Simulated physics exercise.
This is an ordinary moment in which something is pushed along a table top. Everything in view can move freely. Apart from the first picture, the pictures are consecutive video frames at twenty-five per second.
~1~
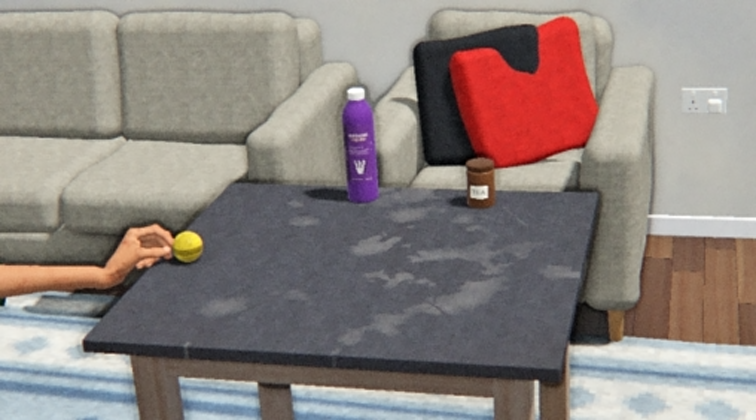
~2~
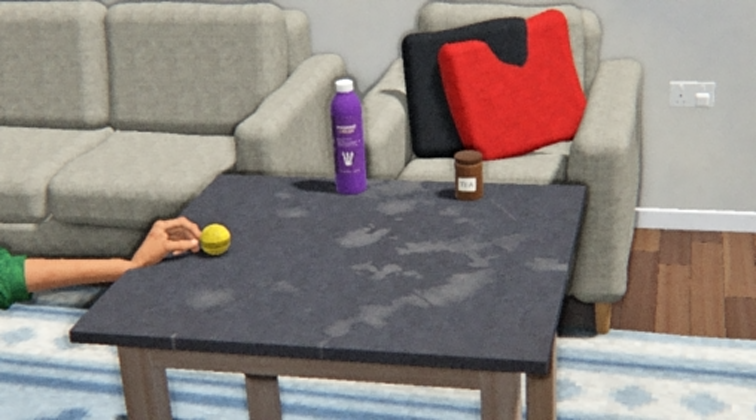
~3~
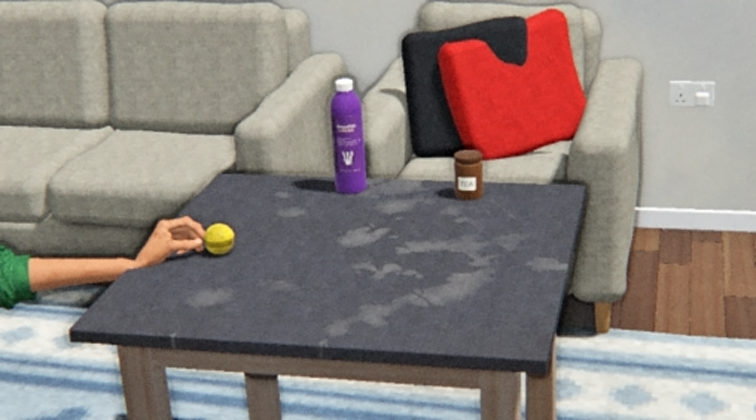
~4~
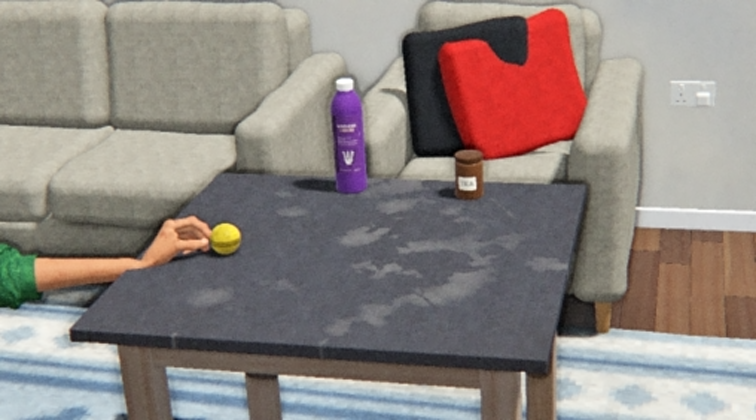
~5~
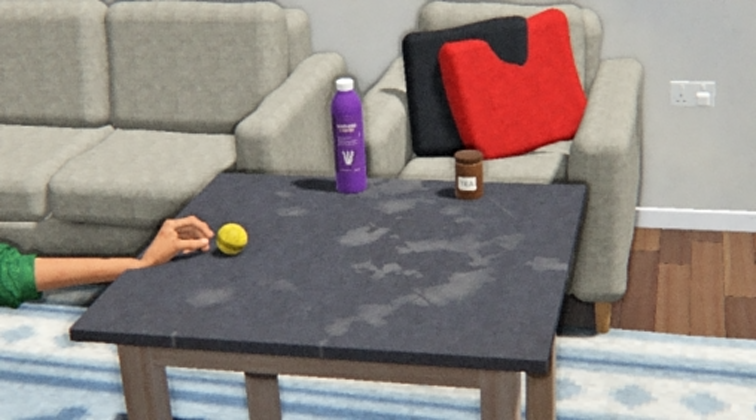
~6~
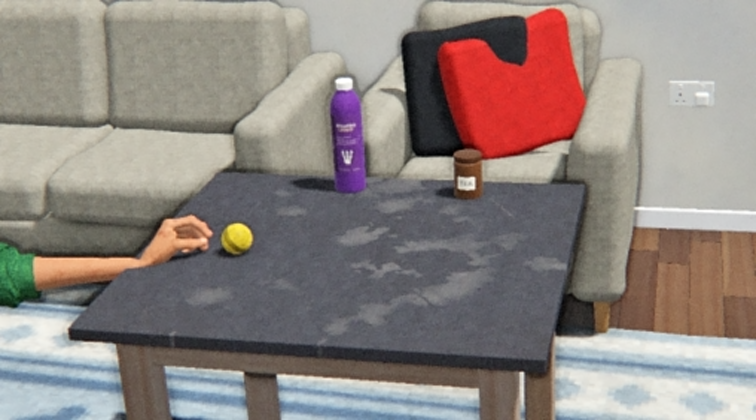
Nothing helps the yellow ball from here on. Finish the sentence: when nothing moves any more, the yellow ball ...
... is still on the table.
Then, 0.20 s after the last picture, yellow ball rolled about its own width near (263, 240).
Then, 0.40 s after the last picture, yellow ball rolled well along near (280, 241).
At rest, moved from the start, yellow ball. Seen from the same camera at the end, yellow ball near (290, 241).
